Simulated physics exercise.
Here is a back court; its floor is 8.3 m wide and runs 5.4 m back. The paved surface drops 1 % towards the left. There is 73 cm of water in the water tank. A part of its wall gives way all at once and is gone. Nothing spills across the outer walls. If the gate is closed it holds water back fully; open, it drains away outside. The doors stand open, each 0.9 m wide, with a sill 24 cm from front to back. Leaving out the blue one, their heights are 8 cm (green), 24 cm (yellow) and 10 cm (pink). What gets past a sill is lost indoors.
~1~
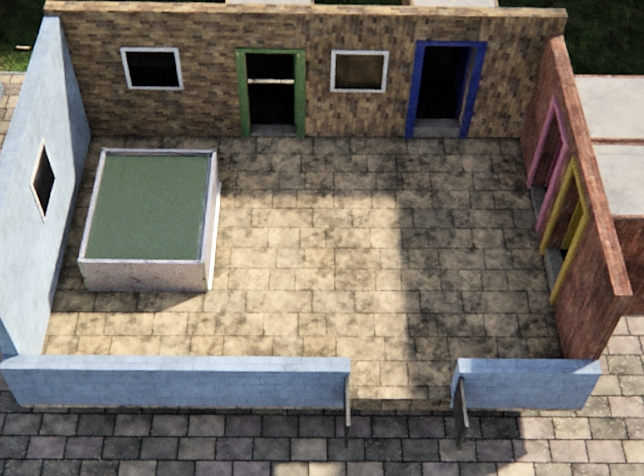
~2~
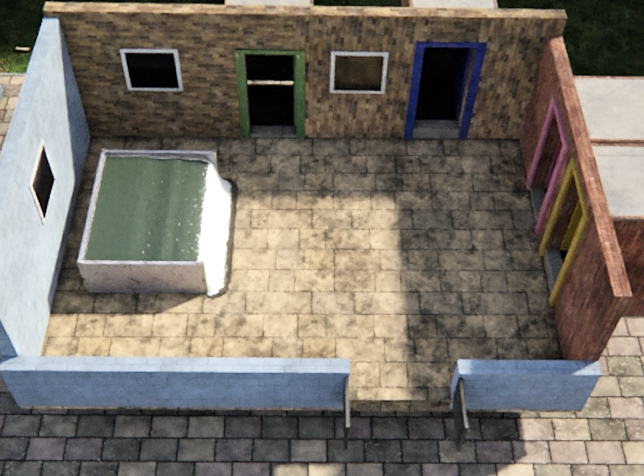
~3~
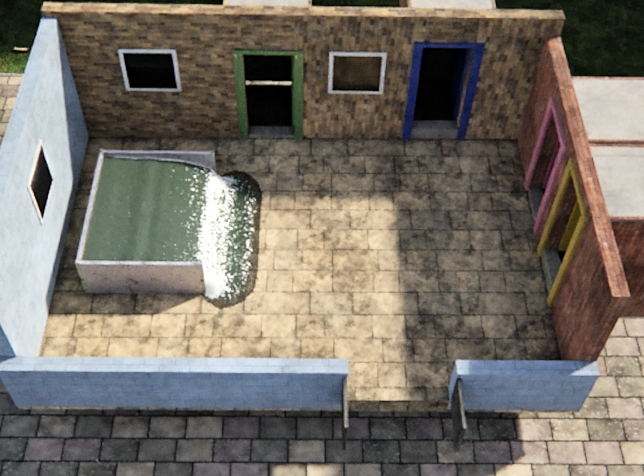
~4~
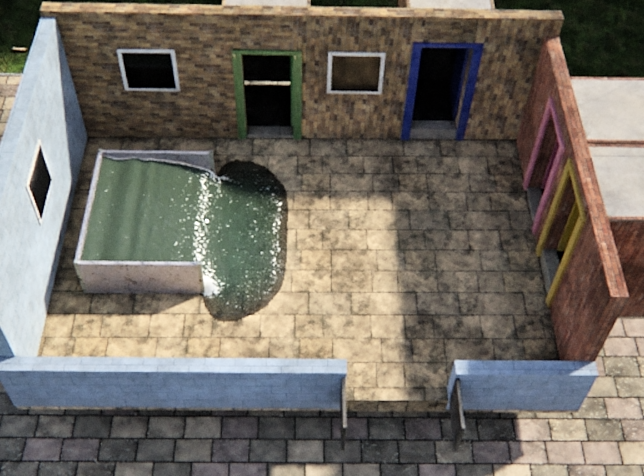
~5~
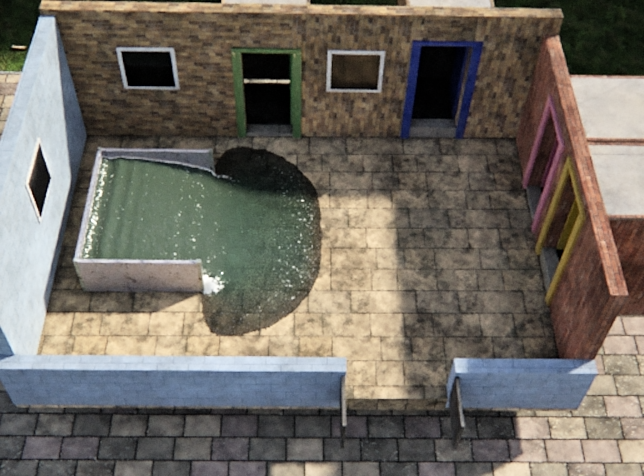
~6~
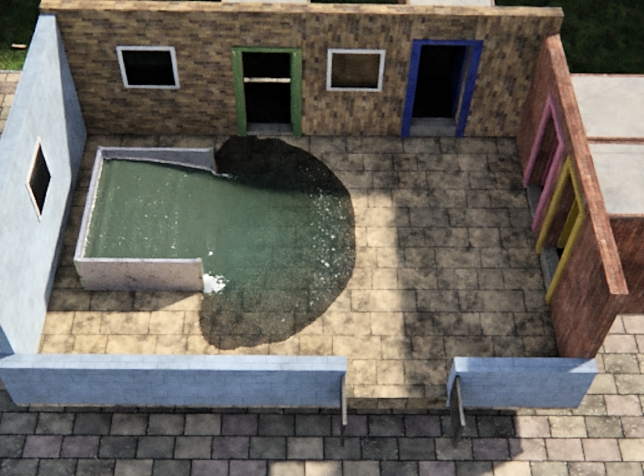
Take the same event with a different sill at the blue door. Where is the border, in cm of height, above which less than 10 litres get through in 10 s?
Close to 12.5 cm is just enough.
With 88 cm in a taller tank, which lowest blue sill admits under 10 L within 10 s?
Some 15 cm.
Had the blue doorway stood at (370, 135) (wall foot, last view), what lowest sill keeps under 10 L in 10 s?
About 10.0 cm.
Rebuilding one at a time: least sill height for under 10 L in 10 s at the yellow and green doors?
Roughly 21 cm at yellow and 7.5 cm at green.
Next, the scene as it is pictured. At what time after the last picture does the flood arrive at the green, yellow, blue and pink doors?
Arrival: Green 0.1 s, yellow 1.0 s, blue 1.0 s, pink 0.9 s.
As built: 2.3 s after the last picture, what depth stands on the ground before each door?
In cm: Green 6, yellow 24, blue 12, pink 23.
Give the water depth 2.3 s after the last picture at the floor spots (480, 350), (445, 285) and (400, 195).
In that order: 4, 5 and 6 cm.
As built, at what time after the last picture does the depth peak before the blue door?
Near 4.0 s.
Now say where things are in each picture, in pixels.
In the first picture, the water tank at (151, 206) is whole and still, 73 cm deep; the blue door at (442, 99) is dry.
In the second picture, the gap is at (209, 224), the front 0.3 m out at (222, 289); the back of the water tank holds 73 cm.
In the third picture, water pours out at (208, 227) and has run 0.8 m, to (254, 261); about 13 cm deep outside, 73 cm at the back.
In the fourth picture, water pours out at (207, 228) and has run 1.3 m, to (280, 273); about 12 cm deep outside, 71 cm at the back.
In the fifth picture, water pours out at (206, 227) and has run 1.9 m, to (315, 268); about 9 cm deep outside, 64 cm at the back.
In the sixth picture, the gap is at (206, 226), the front 2.5 m out at (350, 262); the back of the water tank holds 62 cm; the blue door at (438, 98), 4.8 m from the gap, is still 2.2 m from the nearest water.
Then, 0.7 s after the last picture water covers 50 % of the floor, deepest (28 cm) near (217, 261); it has not reached the blue door.
Then, 2.3 s after the last picture water covers 75 % of the floor, deepest (38 cm) near (565, 383); 12 cm at the blue door, 0 litres in over its 26 cm sill.
Then, 9.3 s after the last picture water covers 95 % of the floor, deepest (18 cm) near (43, 382); 5 cm at the blue door, 0 litres in over its 26 cm sill.
At the blue door as built, the water peaked near 17 cm, 3.9 s after the last picture.
Run again over the same 10 s with other heights there, 15 litres in over 11.5 cm, 3 litres over 15.5 cm. The limit of 10 litres is kept from about 12.5 cm up.
